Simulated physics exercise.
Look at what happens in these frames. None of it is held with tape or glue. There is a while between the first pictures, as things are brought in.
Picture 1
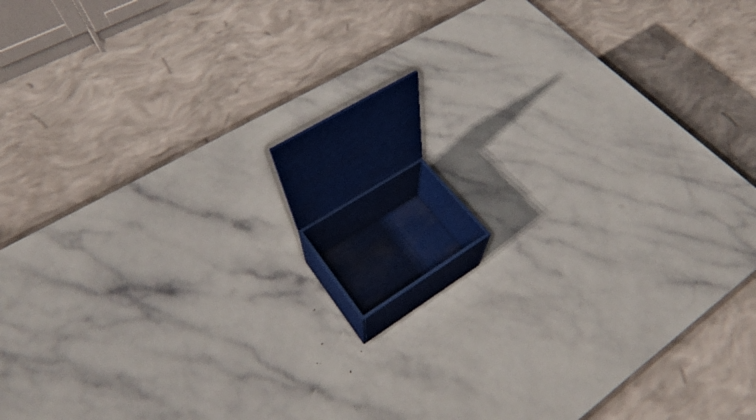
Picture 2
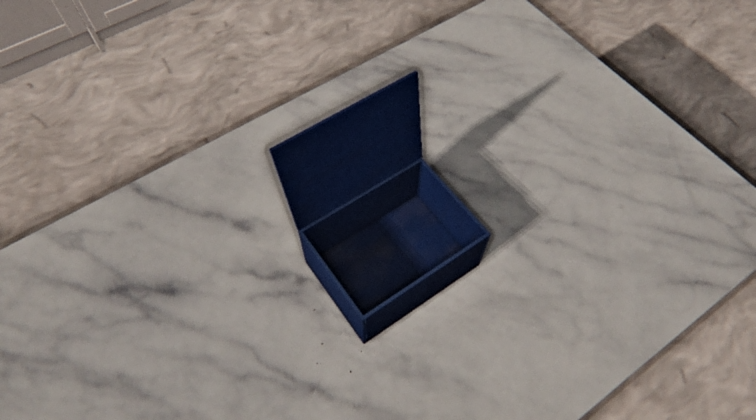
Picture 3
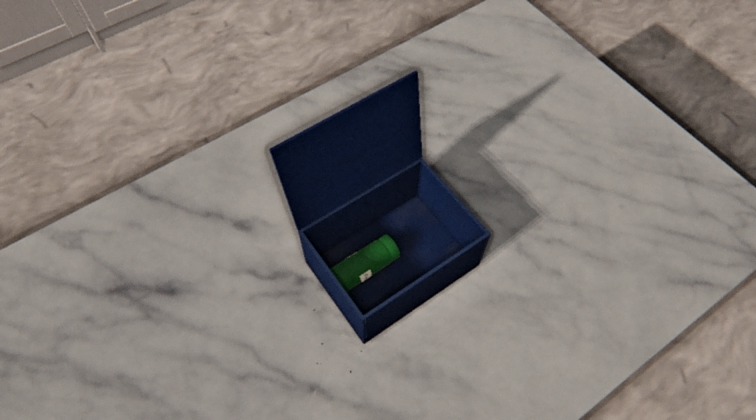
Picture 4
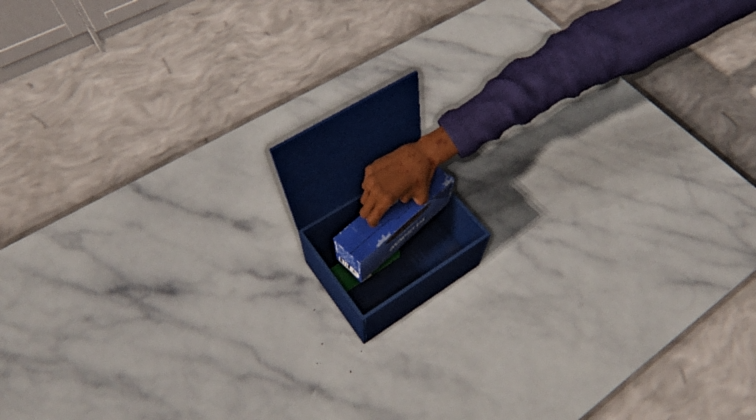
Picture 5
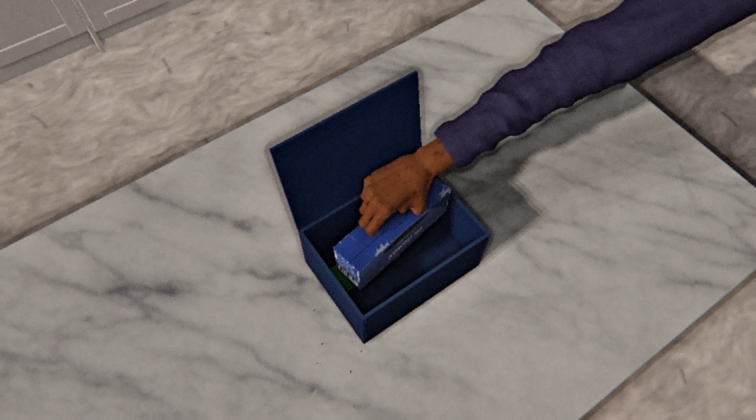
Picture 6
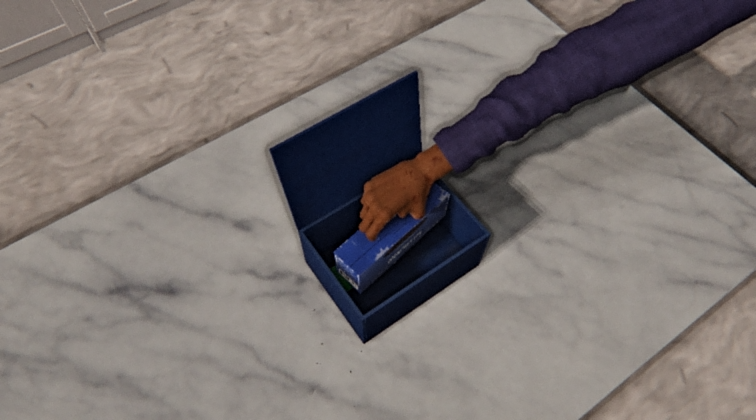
In the video, an open blue box sits empty on a marble surface, then a green cylindrical object appears inside it. A hand in a purple sleeve holds a blue carton over the green object and lowers it slightly into the box.
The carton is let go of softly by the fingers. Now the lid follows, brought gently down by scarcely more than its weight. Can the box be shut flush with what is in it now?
Yes, flush.
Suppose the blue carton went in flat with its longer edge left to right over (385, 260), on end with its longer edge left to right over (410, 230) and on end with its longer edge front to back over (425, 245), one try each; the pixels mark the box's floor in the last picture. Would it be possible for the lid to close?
First, it sits on the rim; second, it stays ajar; third, it stays ajar.
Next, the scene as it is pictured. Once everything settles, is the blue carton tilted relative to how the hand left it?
As it turns out, it changes its angle.
Then, 0.70 s later than the last frame, blue carton on its side near (411, 269); green shaker moved a little.
Then, 1.50 s later than the last frame, lid 65° above the rim; blue carton on its side near (411, 269); green shaker moved about its own width.
Then, 2.00 s later than the last frame, lid 23° above the rim; blue carton on its side near (411, 269); green shaker moved about its own width.
When it is over, lid shut; lying over in the box, blue carton; moved from the start, green shaker. End places, in pixels of the last picture, blue carton near (411, 269).
